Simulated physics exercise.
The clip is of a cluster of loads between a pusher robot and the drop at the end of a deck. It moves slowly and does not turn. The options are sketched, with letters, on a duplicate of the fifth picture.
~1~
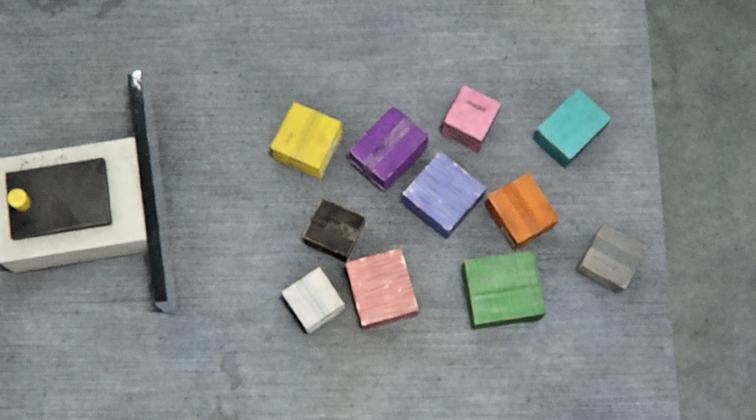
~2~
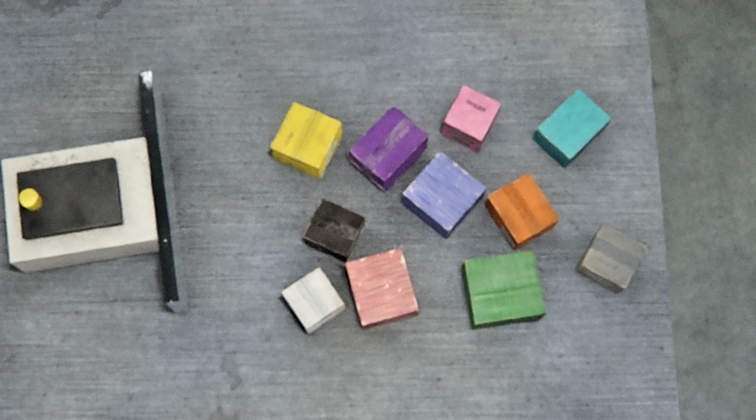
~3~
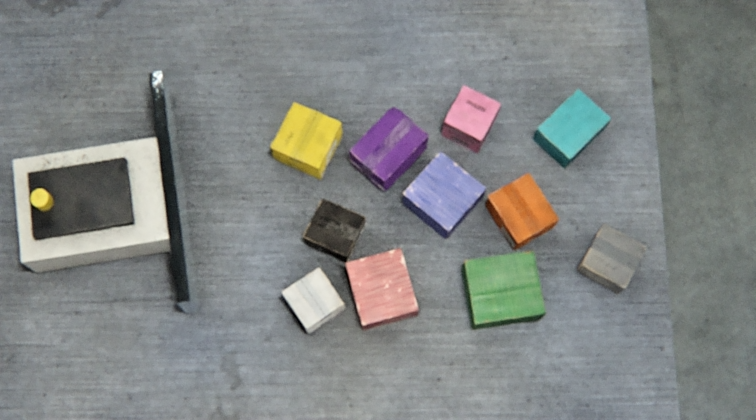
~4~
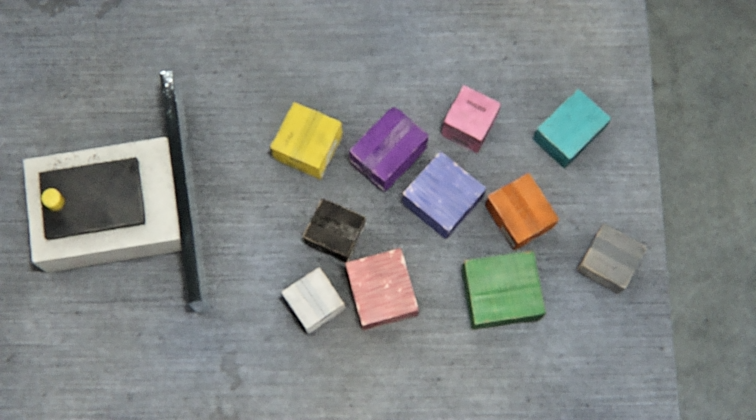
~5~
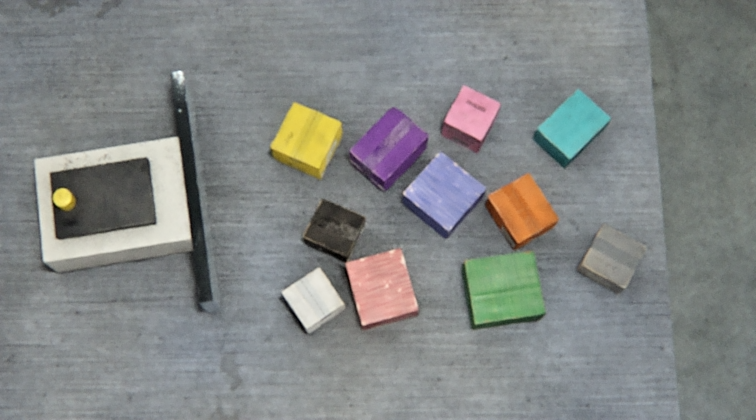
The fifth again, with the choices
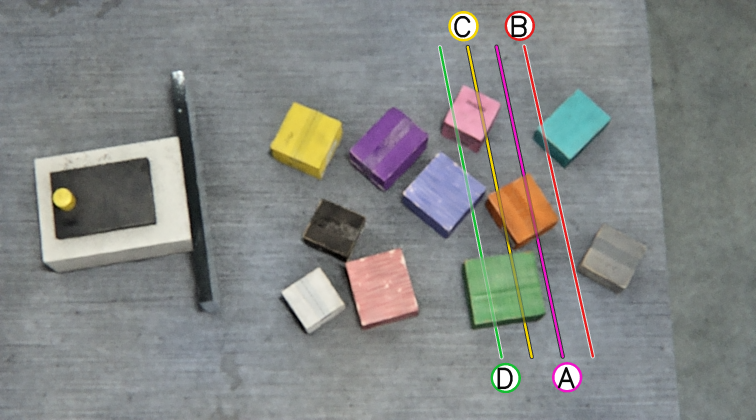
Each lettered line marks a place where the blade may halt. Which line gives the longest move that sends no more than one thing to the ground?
It should halt at C.
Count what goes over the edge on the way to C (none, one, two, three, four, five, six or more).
In all, one.
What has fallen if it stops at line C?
The grey box.
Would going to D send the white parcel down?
By then, no.
On the marked copy, A at (528, 196); B at (557, 195); C at (499, 196); D at (470, 196).
Taking C. A third of the way, robot (223, 195); white parcel (355, 307); red crate (403, 293).
Two thirds of the way, robot (335, 194); grey box (636, 254); green crate (576, 290).
When it is over, robot (419, 194); grey box over the edge; green crate (661, 297); one fallen.
As for the rest, A drops two; B drops four; D is within the limit but short.
